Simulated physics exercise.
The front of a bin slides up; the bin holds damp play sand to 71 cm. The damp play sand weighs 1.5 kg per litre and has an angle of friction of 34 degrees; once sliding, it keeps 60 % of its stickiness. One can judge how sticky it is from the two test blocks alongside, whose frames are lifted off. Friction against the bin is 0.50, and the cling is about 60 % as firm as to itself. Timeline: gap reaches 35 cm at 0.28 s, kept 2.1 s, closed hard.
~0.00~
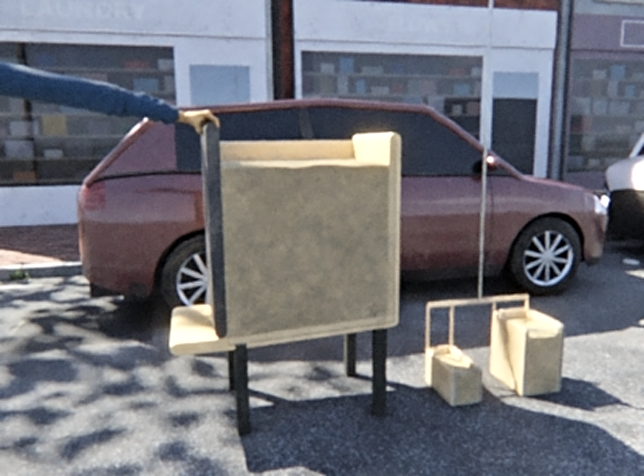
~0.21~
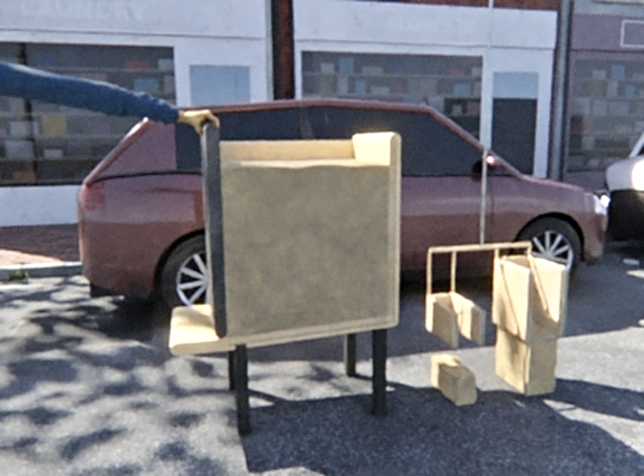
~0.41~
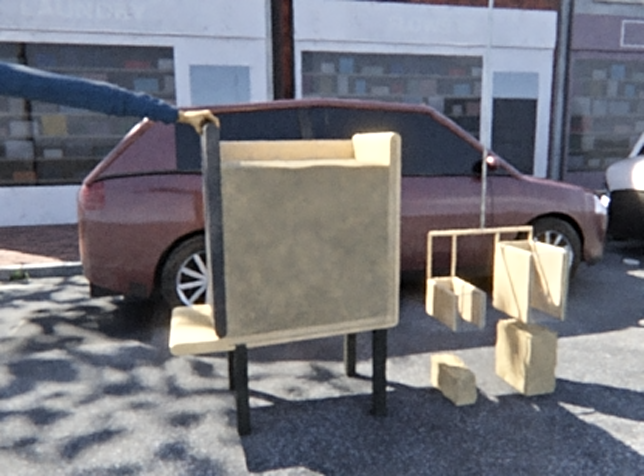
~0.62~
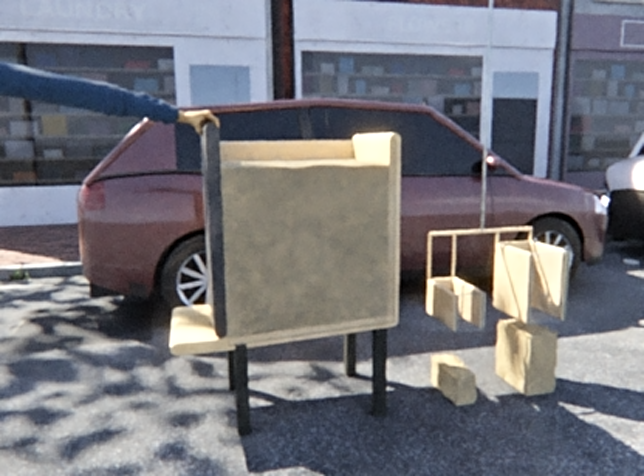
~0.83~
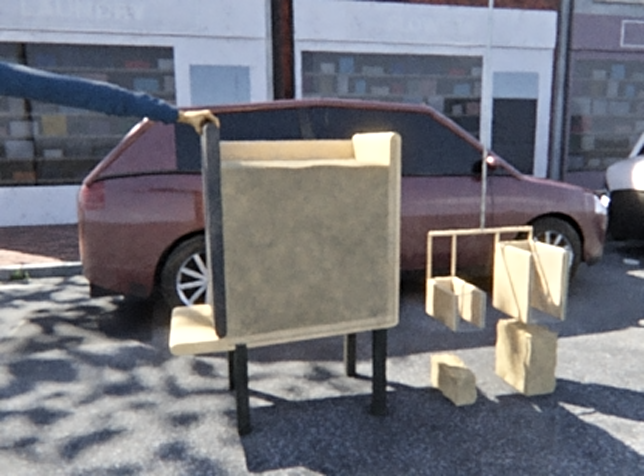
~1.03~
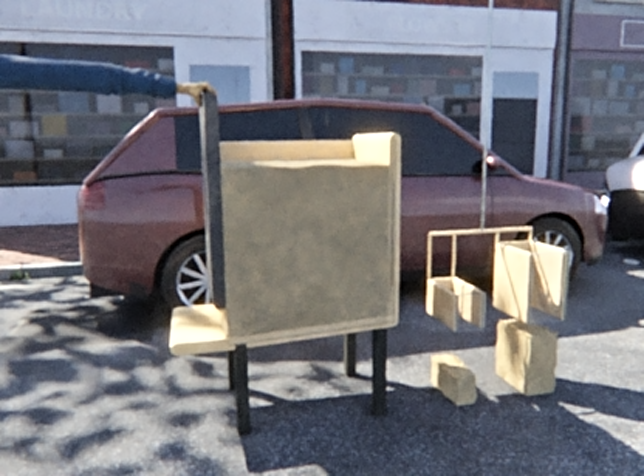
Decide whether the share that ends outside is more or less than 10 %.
Smaller than 10 %.
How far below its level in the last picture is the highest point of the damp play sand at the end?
The gap comes to some 0 centimetres.
After 1.59 s, the hatch is 35 cm open and 0 % is out.
After 2.25 s, the hatch is 35 cm open and 0 % is out.
After 2.91 s, the hatch is 35 cm open and 0 % is out.
After 3.57 s, the hatch is 8.6 cm open and 0 % is out.
After 4.04 s, at the end, the hatch is shut and 1 % is out.
